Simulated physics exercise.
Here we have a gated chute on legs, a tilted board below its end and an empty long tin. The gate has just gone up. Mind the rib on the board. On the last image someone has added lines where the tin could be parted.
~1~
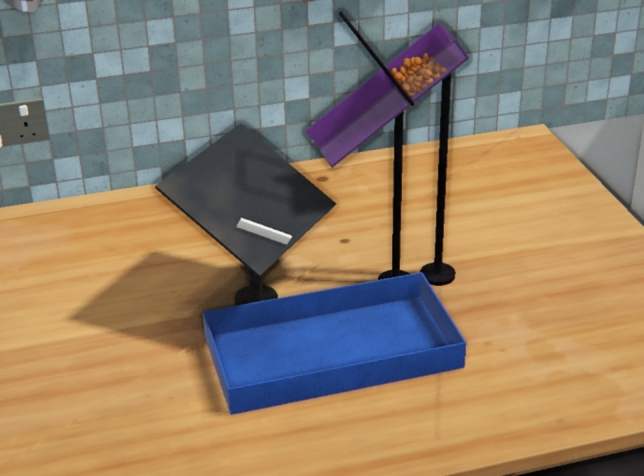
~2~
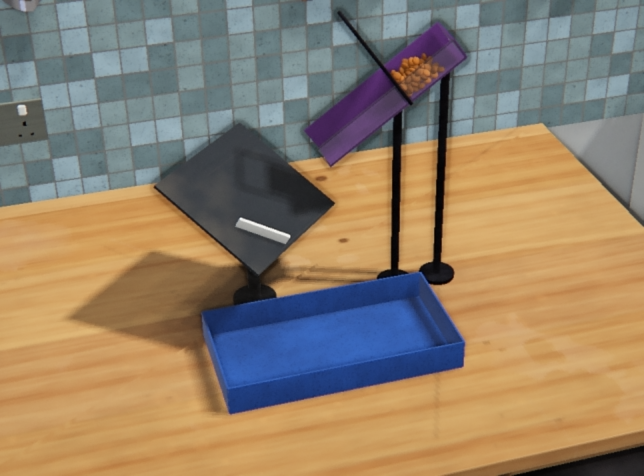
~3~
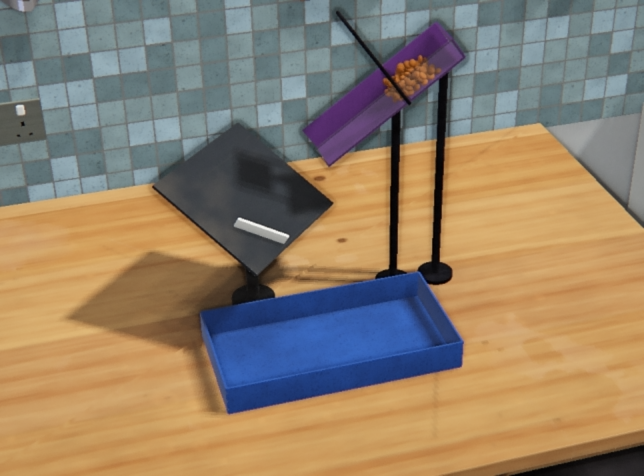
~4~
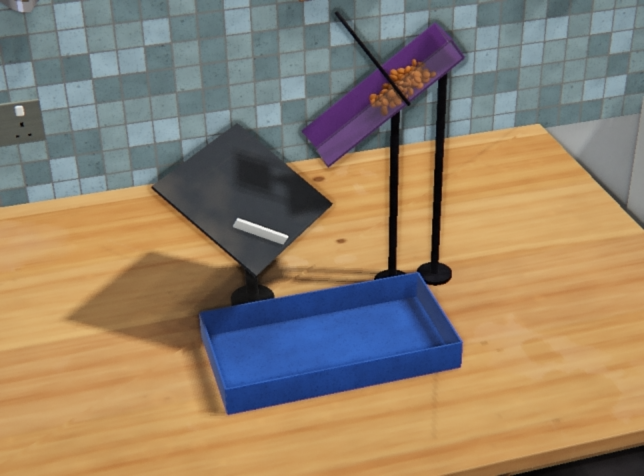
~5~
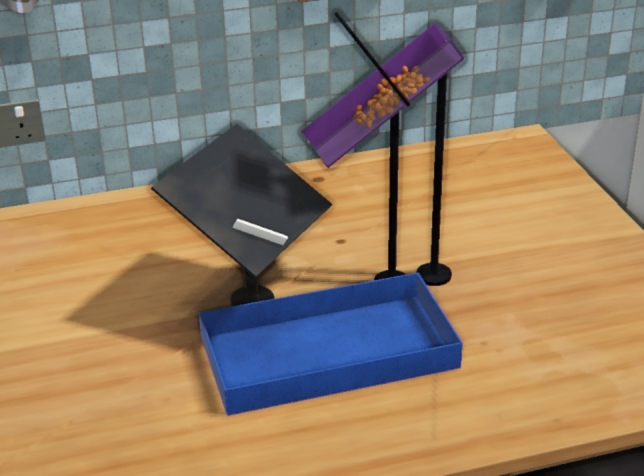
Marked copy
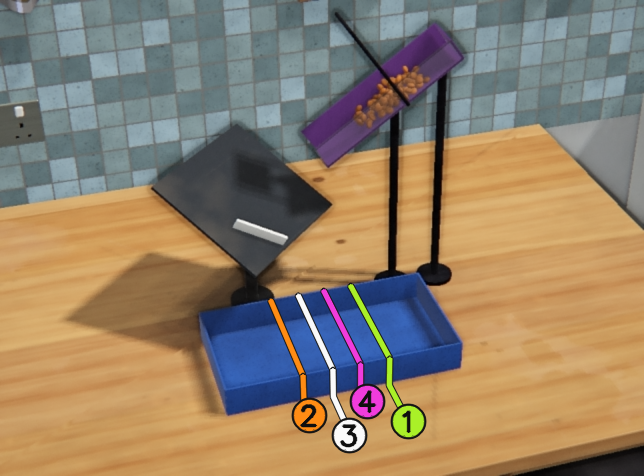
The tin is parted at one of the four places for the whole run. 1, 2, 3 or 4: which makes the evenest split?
4.
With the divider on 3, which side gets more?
The right side.
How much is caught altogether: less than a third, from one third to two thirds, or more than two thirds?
It is more than two thirds.
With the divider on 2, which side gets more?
The right side.
On the marked copy, line 1 crosses the front rim at (389, 357); line 2 crosses the front rim at (302, 375); line 3 crosses the front rim at (332, 369); line 4 crosses the front rim at (360, 363).
For line 1, of what is caught, almost all on the left of the divider, just a few on the right.
For line 2, of what is caught, not one piece on the left of the divider, every piece on the right.
For line 3, of what is caught, just a few on the left of the divider, almost all on the right.
For line 4, of what is caught, roughly two thirds on the left of the divider, roughly a third on the right.
